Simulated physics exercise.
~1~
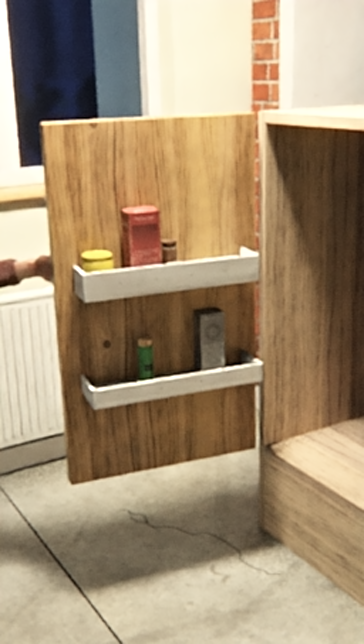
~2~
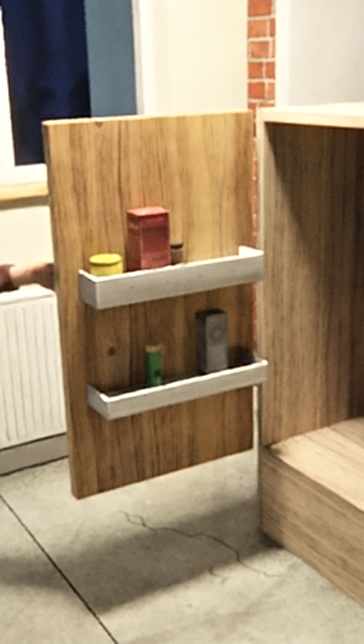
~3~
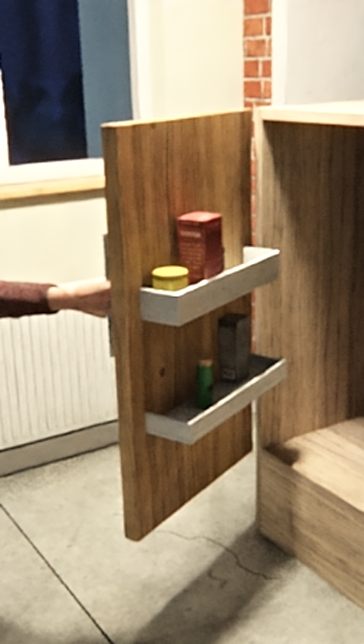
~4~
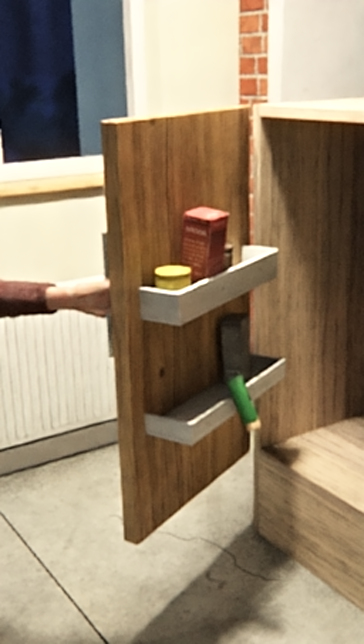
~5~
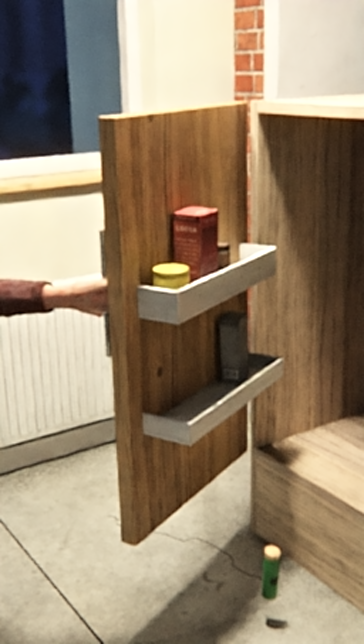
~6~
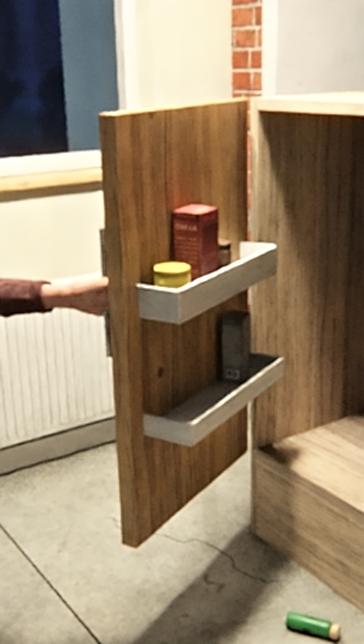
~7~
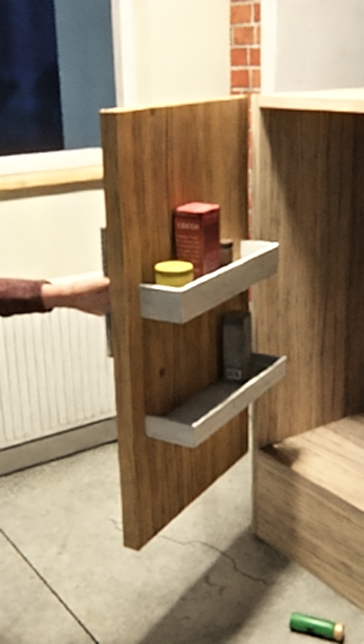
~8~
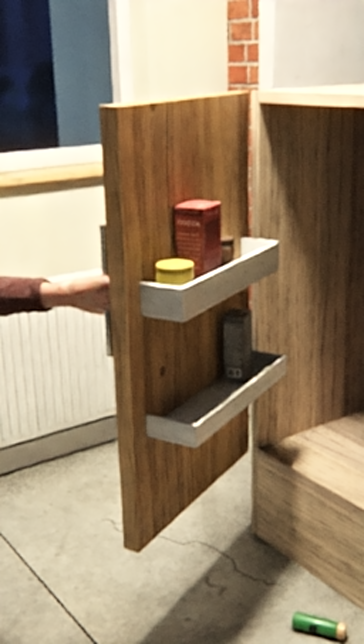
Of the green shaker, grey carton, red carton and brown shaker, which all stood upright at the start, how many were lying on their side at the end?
One of them was lying on its side, the green shaker, which ended up on the floor.
